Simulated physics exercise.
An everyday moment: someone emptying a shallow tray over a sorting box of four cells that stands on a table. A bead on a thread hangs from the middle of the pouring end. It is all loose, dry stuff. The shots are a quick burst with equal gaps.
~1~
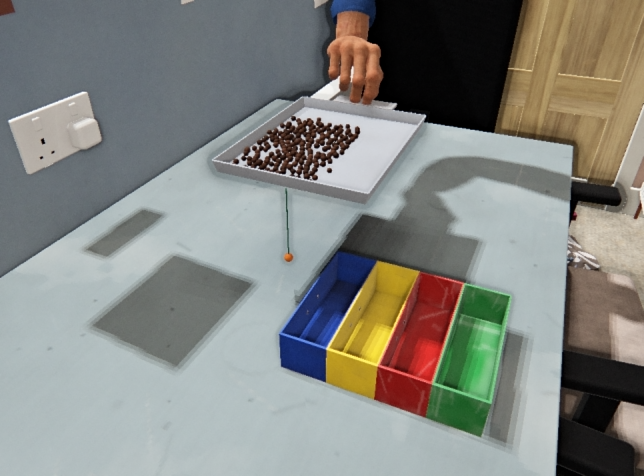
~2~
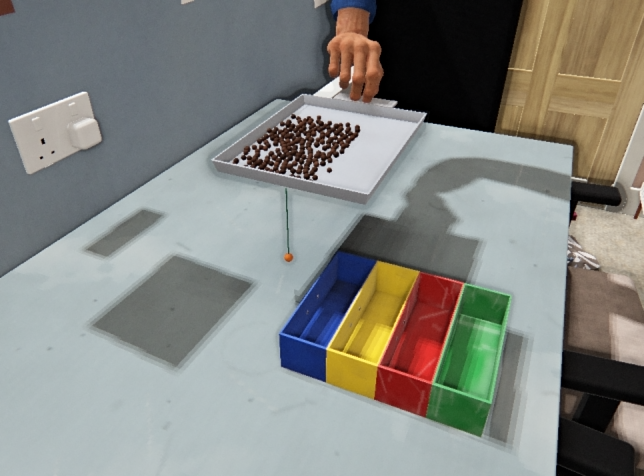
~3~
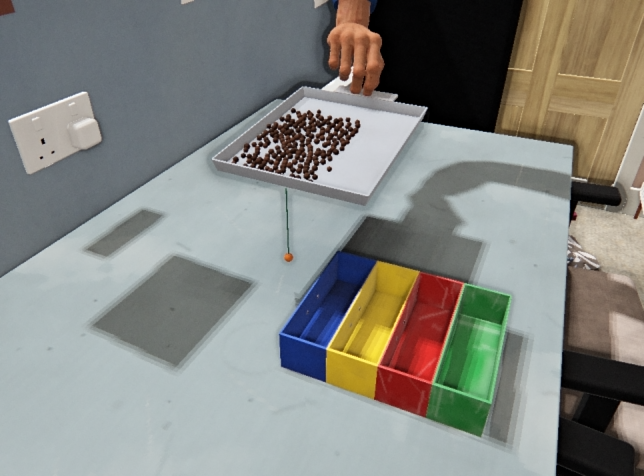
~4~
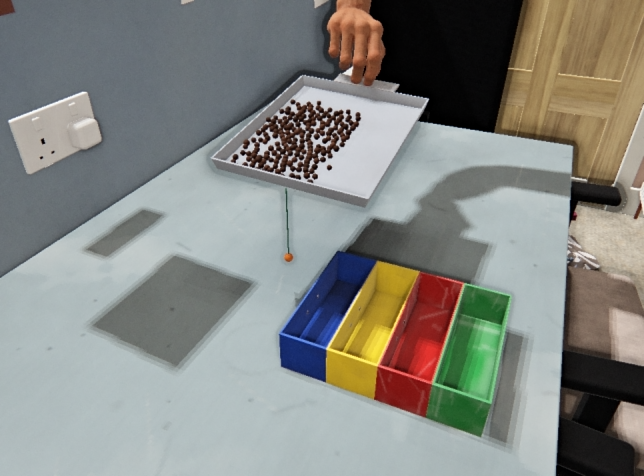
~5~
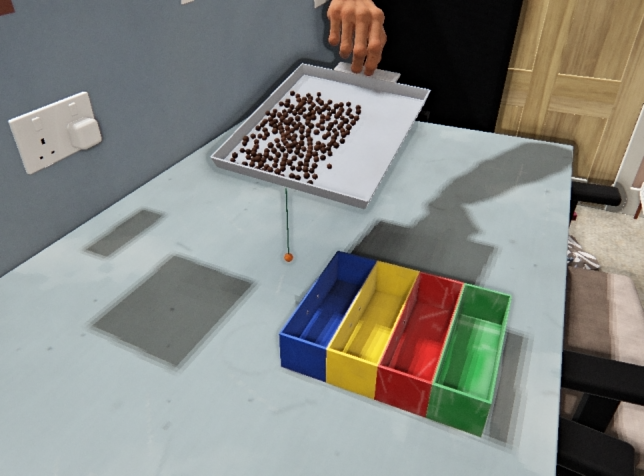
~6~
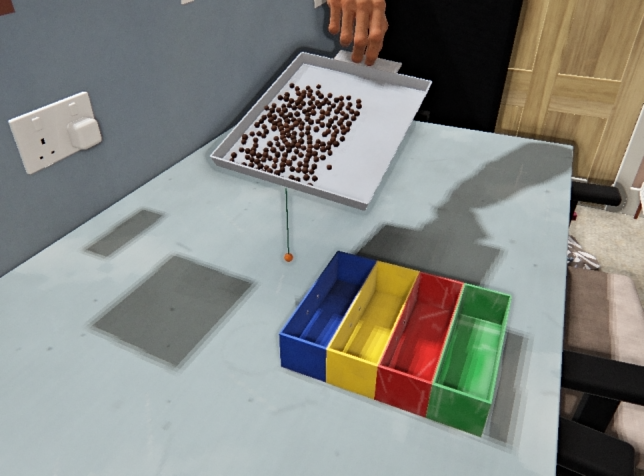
A shallow grey tray of small brown berries, gripped by a hand at its far edge, starts out level and still above a table, beside a sorting box with blue, yellow, red and green cells. Then the hand shifts and the tray tilts gradually, its right front corner dipping slightly lowest.
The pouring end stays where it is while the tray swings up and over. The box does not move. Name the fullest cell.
Fullest: The blue cell.
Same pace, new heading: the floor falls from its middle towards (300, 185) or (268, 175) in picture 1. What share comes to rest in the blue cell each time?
Near 20 % and 0 %.
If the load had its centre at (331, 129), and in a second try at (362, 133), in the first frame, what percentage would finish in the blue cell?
About 60 and 60 per cent.
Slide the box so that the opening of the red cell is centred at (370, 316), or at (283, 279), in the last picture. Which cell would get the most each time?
The first try: The yellow cell. The second: The cell in green.
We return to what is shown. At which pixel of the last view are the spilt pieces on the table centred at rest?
Near (271, 332).
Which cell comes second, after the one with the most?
In second place: That yellow cell.
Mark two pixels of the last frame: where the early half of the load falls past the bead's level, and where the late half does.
First near (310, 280), later near (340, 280).
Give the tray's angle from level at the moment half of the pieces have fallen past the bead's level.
Around 100° of tilt.
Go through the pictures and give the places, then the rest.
Corners of the pouring end (217, 159) and (366, 191), level; middle of the load (302, 145), allspice berries; bead on its thread (289, 257); blue cell (303, 354); yellow cell (351, 371); red cell (403, 388); green cell (458, 407), in the first frame.
Corners of the pouring end (217, 159) and (366, 192), level; middle of the load (302, 144), in the second frame.
Corners of the pouring end (216, 158) and (366, 193), tipped barely, lowest at the right corner; middle of the load (302, 141), in the third frame.
Corners of the pouring end (216, 157) and (366, 195), tipped a little, lowest at the right corner; middle of the load (302, 136), in the fourth frame.
Corners of the pouring end (215, 156) and (366, 198), tipped a little, lowest at the right corner; middle of the load (302, 131), in the fifth frame.
Corners of the pouring end (215, 155) and (365, 200), tipped clearly, lowest at the right corner; middle of the load (301, 128); blue cell (303, 354); yellow cell (351, 371); red cell (403, 388); green cell (458, 407), in the sixth frame.
Just after the last frame, tray tipped steeply; almost all on the tray; just a few in the yellow cell; just a few falling or outside the box.
A moment on, tray tipped right over; roughly a third on the tray; about a tenth in the blue cell; just a few in the yellow cell; roughly half falling or outside the box.
Further on, tray tipped past a quarter turn; roughly half in the blue cell; about a tenth in the yellow cell; roughly a third falling or outside the box.
When it is over, tray tipped past a quarter turn; roughly half in the blue cell; about a tenth in the yellow cell; not one in the green cell; not one in the red cell; roughly a third outside the box.
